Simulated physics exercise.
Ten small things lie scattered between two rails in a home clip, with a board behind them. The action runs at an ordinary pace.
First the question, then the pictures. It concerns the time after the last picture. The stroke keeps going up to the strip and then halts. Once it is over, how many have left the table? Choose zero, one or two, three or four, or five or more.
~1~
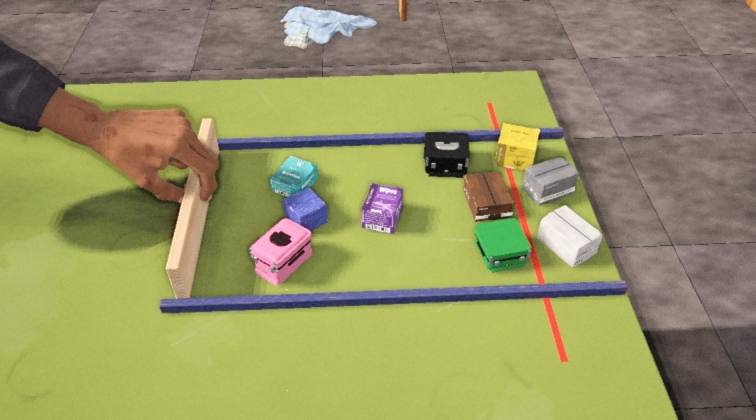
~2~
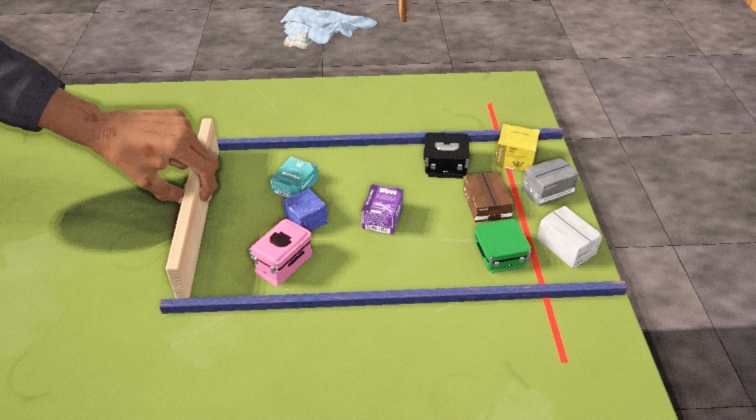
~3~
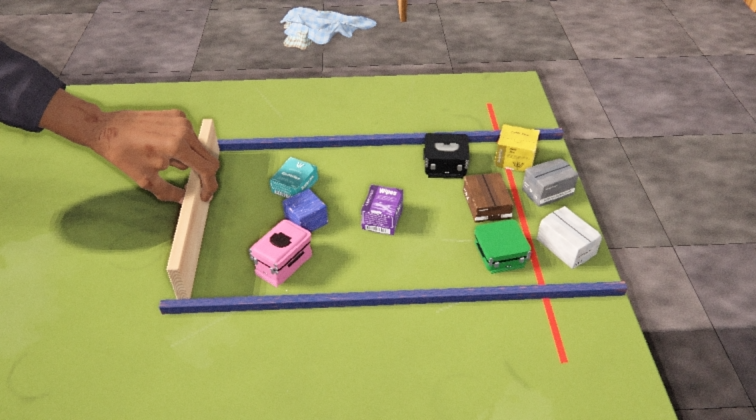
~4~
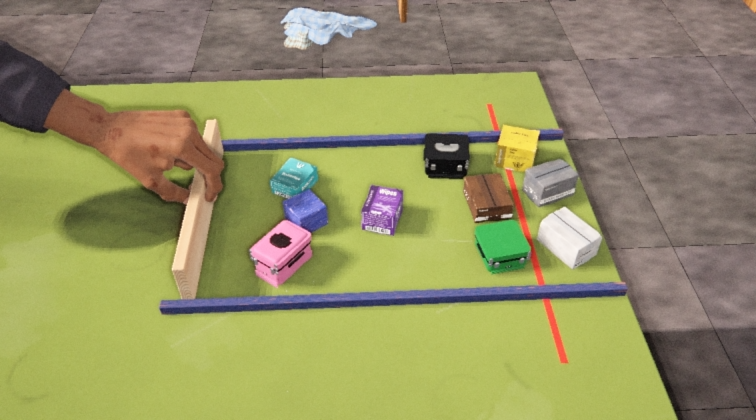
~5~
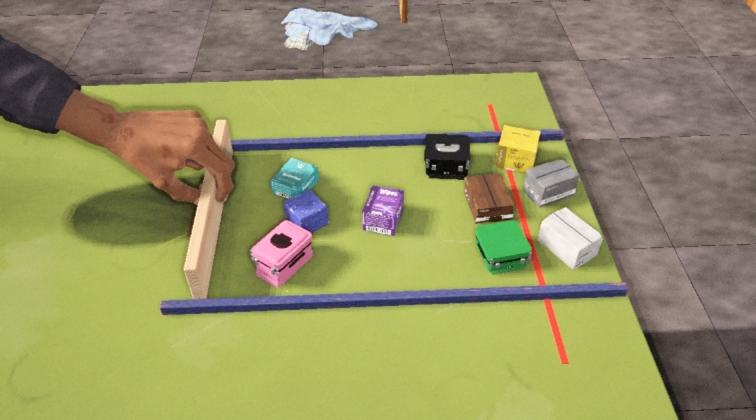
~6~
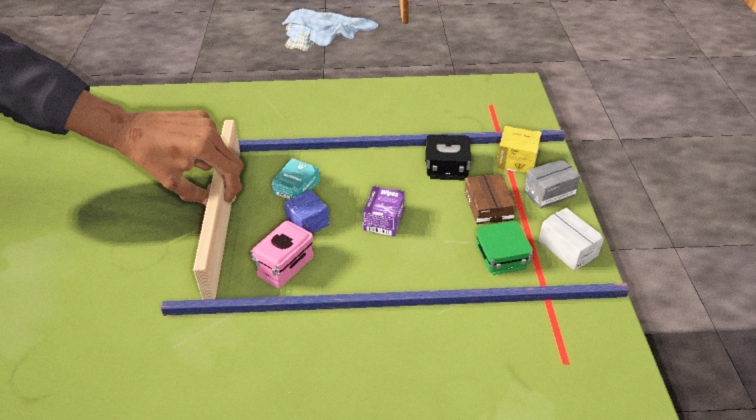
Three or four of them have left the table.
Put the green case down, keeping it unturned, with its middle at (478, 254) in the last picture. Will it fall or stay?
From that start, the object then is safe.
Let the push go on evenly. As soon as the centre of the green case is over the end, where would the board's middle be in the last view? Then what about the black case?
The middle is at (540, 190) when it's the green case, and at (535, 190) when it's the black case.
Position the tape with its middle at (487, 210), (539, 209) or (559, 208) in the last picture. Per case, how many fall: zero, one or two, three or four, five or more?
In turn: One to two, three to four, more than four.
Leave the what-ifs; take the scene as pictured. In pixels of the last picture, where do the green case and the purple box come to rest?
About (592, 247), and the other about (571, 197).
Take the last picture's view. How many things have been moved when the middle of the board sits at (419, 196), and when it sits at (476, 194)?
The first count is 6, and then it's 10.
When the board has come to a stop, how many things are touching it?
It is in contact with 3.
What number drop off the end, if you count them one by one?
All told, 4.
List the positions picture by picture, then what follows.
In the first frame, grey box (550, 181); white box (569, 236); yellow box (517, 147); board (196, 201); tape (520, 207).
In the second frame, white box (569, 236); blue block (306, 212).
In the third frame, yellow box (517, 149); green case (501, 247).
In the fourth frame, grey box (550, 183); turquoise box (295, 180).
In the fifth frame, white box (570, 238); purple box (383, 210).
In the sixth frame, grey box (551, 184); white box (570, 238); yellow box (519, 150); board (220, 203); tape (521, 209).
Early on, none off yet; grey box at rest near (551, 184); white box at rest near (570, 238); yellow box at rest near (519, 150).
A while later, none off yet; grey box travelled about its own width near (582, 178); white box moving near (576, 237); yellow box travelled about its own width near (549, 147).
Finally, the number that fall off is three or four; lost, brown box, yellow box, white box and grey box.
